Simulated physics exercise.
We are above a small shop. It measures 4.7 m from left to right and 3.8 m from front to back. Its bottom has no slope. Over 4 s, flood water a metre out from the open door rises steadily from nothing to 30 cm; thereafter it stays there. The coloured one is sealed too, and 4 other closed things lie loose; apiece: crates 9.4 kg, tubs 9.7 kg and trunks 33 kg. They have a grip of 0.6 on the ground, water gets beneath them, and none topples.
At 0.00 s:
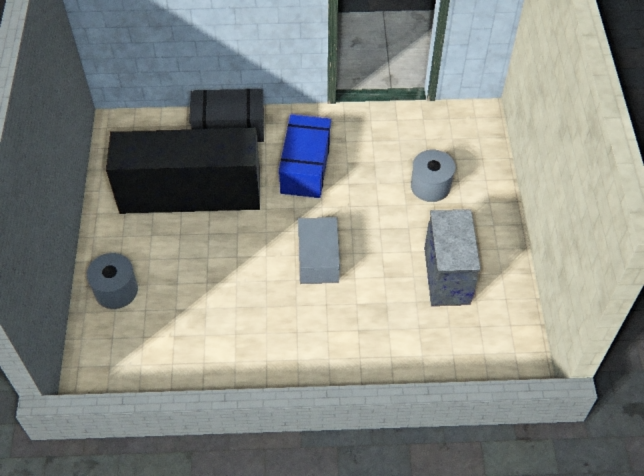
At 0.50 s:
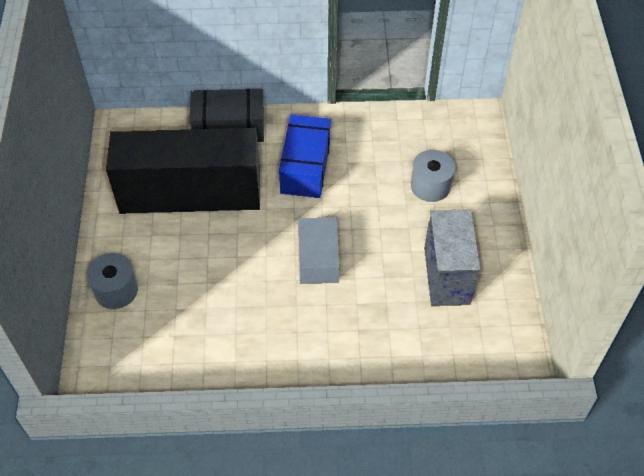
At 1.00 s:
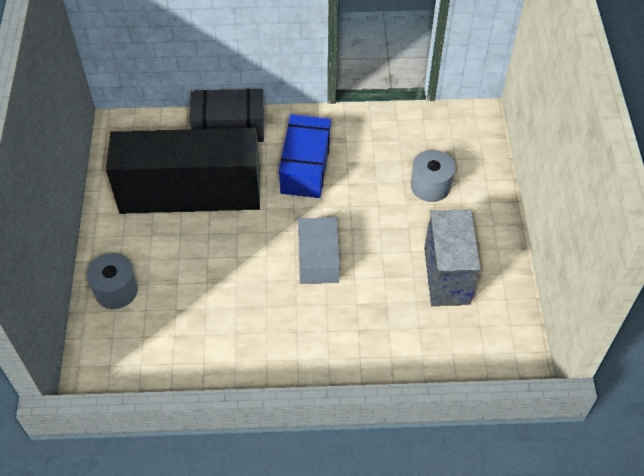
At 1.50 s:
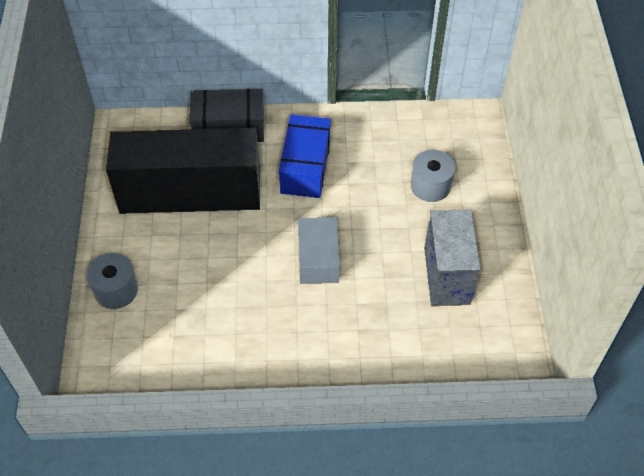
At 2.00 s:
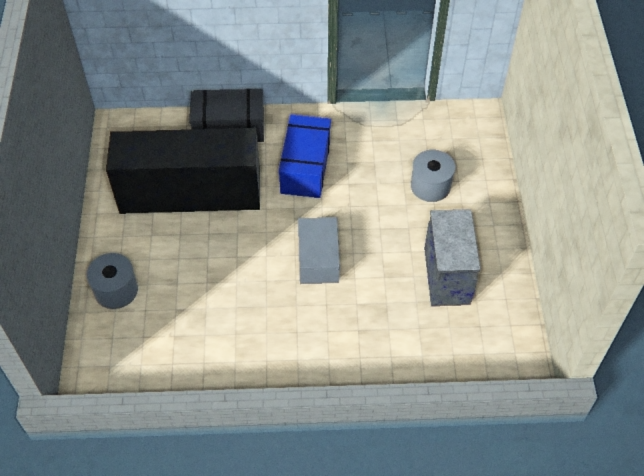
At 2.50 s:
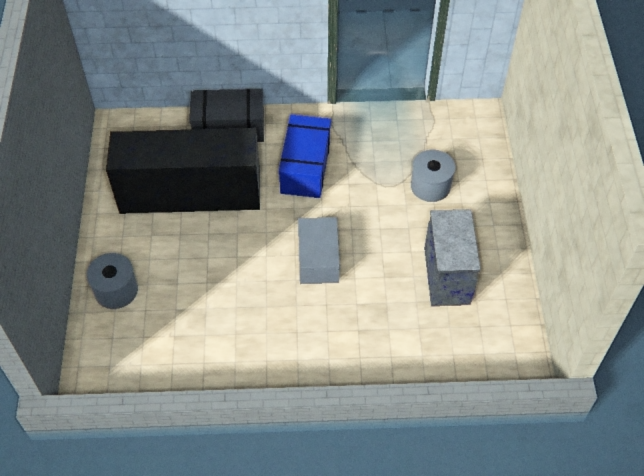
Water rising outside a small tiled room, then spreading in a thin sheet through the doorway onto the floor among motionless objects.
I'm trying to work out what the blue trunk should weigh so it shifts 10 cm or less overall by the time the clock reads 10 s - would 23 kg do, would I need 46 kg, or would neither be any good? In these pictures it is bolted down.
Only the heavier mass succeeds.
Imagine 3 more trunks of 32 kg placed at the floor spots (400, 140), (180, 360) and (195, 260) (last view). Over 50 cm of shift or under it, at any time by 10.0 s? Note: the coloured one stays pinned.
Order as asked: Goes beyond / goes beyond / stays within.
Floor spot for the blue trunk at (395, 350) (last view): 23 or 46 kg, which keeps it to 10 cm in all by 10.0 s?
Outcome - failure with both.
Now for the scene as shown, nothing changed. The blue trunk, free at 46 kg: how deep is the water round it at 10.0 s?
Depth: Approx. 7 cm.
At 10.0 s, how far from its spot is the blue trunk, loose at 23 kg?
I'd put it at about 30 cm.
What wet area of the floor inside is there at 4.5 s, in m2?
About 8.0 m2.
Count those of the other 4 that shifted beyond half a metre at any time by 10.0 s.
I count 3.
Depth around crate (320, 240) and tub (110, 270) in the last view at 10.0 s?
First roughly 7 cm, second roughly 10 cm.
After 3.5 s the blue trunk would be 0 cm from its start with 23 kg and 0 cm from its start with 46 kg; 3 cm of water round it then.
After 4.5 s the blue trunk would be 5 cm from its start with 23 kg and 0 cm from its start with 46 kg; 5 cm of water round it then.
After 7.0 s the blue trunk would be 28 cm from its start with 23 kg and 0 cm from its start with 46 kg; 7 cm of water round it then.
After 10.0 s the blue trunk would be 28 cm from its start with 23 kg and 0 cm from its start with 46 kg; 7 cm of water round it then.
